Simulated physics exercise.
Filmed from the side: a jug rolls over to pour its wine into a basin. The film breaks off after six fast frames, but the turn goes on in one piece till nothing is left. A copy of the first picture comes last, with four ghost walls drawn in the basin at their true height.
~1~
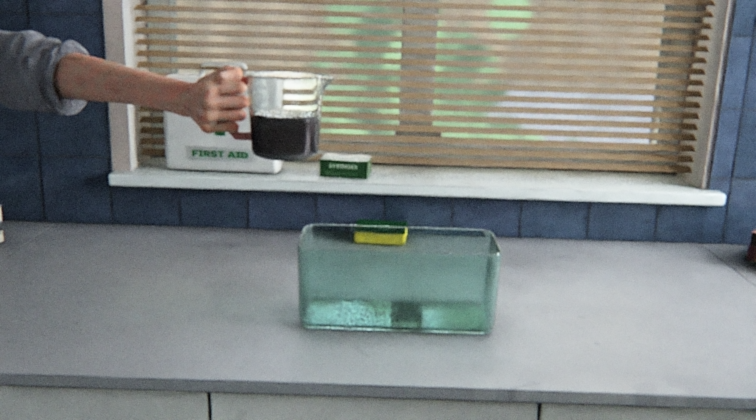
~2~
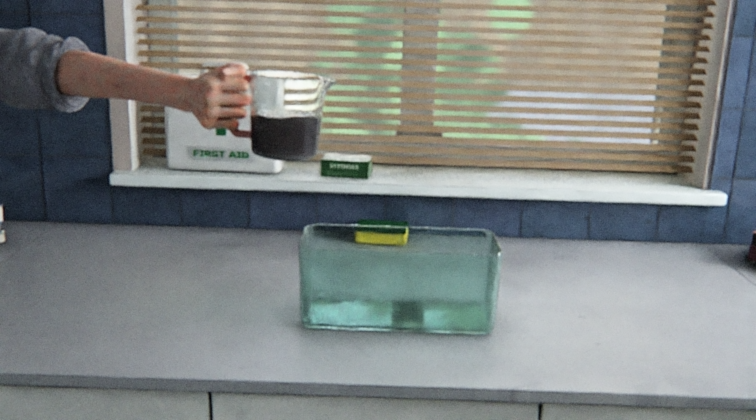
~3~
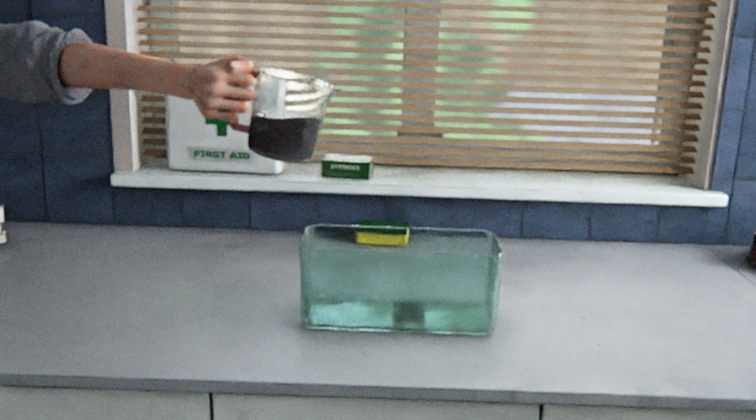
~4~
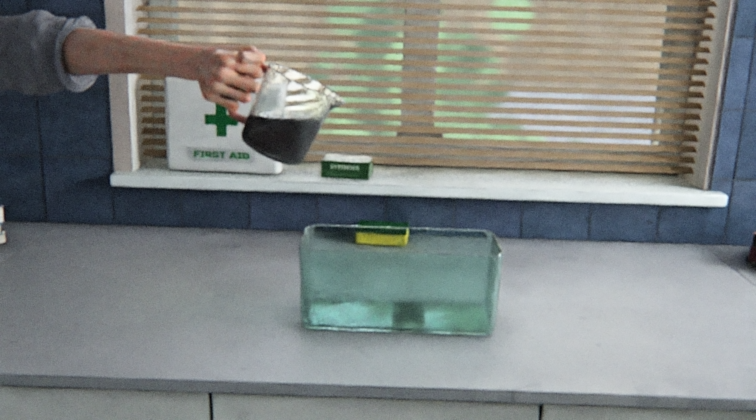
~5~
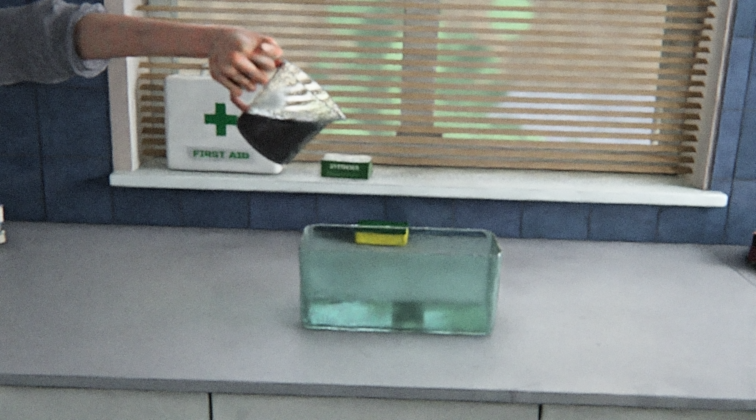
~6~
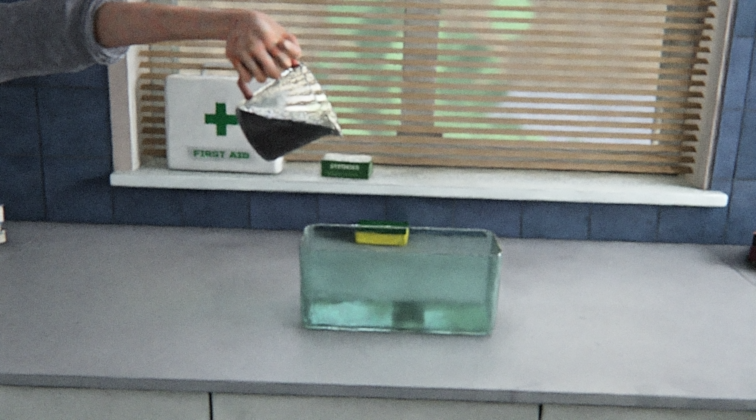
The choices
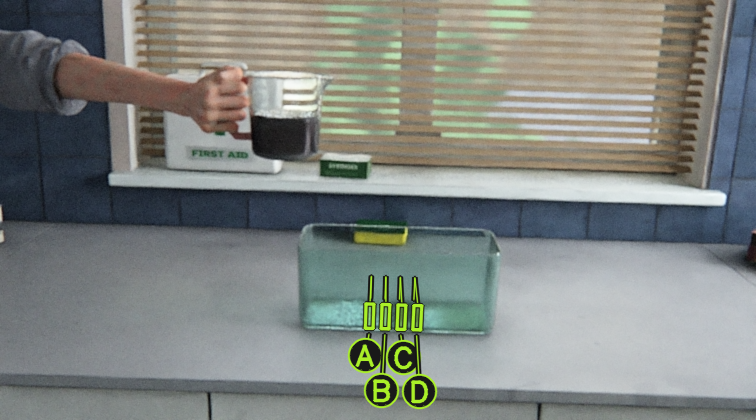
At first, a hand from the left holds a glass jug of dark liquid upright above a clear basin on a grey counter, before a window with blinds. The hand then tilts the jug to the right, slowly, then more steeply, its lip lowering while the liquid stays inside.
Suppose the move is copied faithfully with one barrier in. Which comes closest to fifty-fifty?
Best: A.
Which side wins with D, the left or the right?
More ends on the left.
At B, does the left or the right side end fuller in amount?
More ends on the left.
On the marked copy, A at (369, 334); B at (384, 334); C at (400, 335); D at (416, 335).
Choosing A, about 56 % ends left of the wall and 42 % right of it.
Choosing B, about 85 % ends left of the wall and 6 % right of it; 10 % is lost outside.
Choosing C, about 87 % ends left of the wall and 7 % right of it; 5 % is lost outside.
Choosing D, about 82 % ends left of the wall and 14 % right of it; 4 % is lost outside.
